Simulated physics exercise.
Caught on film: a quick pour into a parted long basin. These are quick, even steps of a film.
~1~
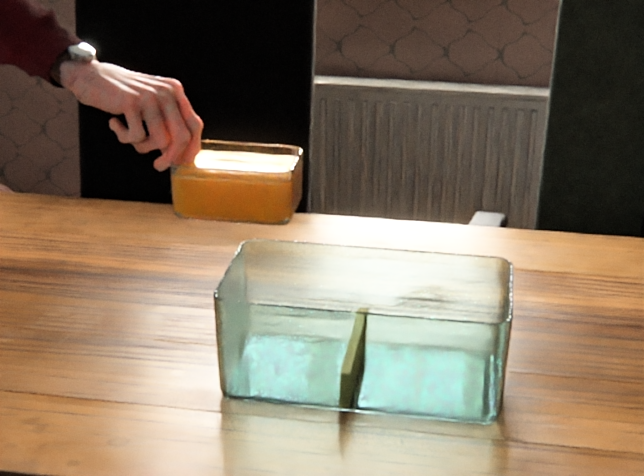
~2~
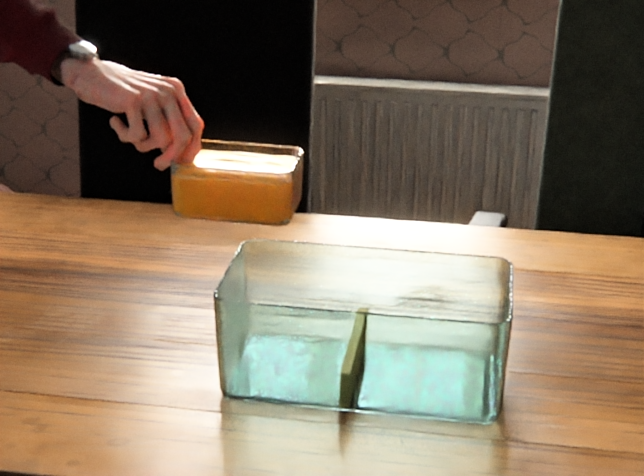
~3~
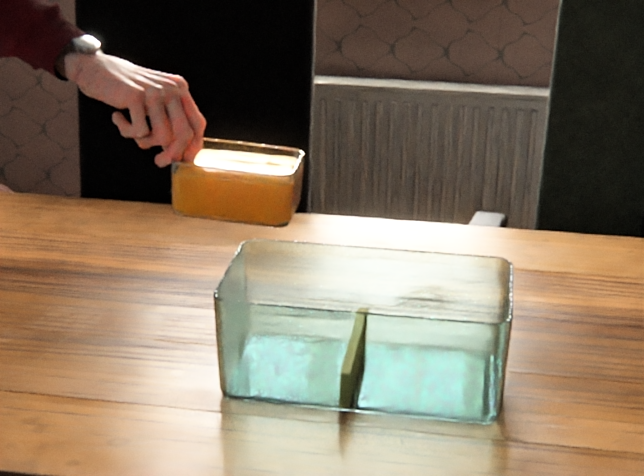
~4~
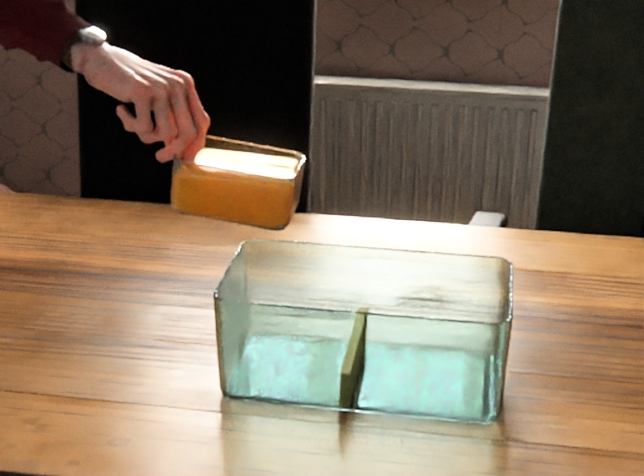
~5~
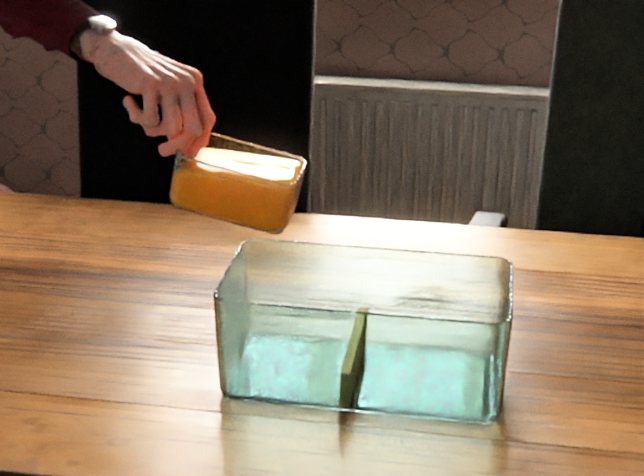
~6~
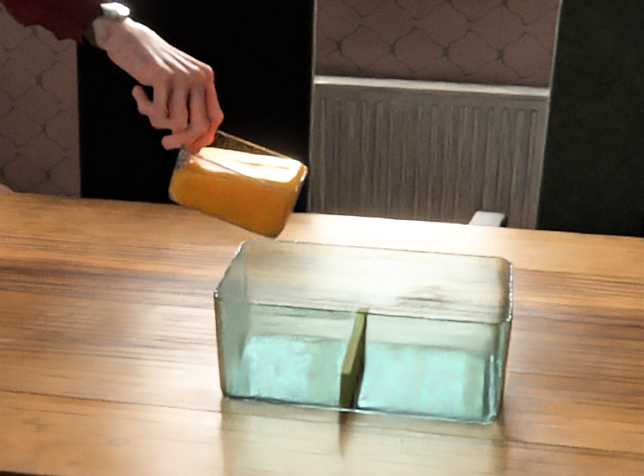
The clip opens on a hand in a dark red sleeve holding a small glass container of orange liquid nearly level, behind a long, greenish, divided basin on a wooden table. The hand lifts slightly and tips the container gradually rightward, its right side dipping as the liquid shifts toward that rim.
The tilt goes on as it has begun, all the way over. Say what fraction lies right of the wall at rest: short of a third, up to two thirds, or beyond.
In the end from a third to two thirds is right of the wall.
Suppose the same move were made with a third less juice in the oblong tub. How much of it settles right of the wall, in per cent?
Close to 10 per cent.
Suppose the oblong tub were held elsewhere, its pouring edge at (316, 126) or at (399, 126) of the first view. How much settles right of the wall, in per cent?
First some 75, then 95 per cent.
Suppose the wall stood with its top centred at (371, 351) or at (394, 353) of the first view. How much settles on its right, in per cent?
In turn 20 and 10 in a hundred.
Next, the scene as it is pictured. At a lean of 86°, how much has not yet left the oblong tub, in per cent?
Some 25 per cent.
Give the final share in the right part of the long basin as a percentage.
Some 40 per cent.
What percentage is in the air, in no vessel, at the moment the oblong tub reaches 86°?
Some 35 per cent.
A moment on, the oblong tub is tipped on its side and 23 per cent is still to pour, 19 is left of the wall and 23 right of it.
Next, the oblong tub is tipped right over and 2 per cent is still to pour, 53 is left of the wall and 42 right of it.
Then the oblong tub is tipped right over and 0 per cent is still to pour, 58 is left of the wall and 42 right of it.
Later the oblong tub is tipped right over and 0 per cent is still to pour, 57 is left of the wall and 42 right of it.
In the end 57 per cent lies left of the wall, 42 right of it and 0 outside.
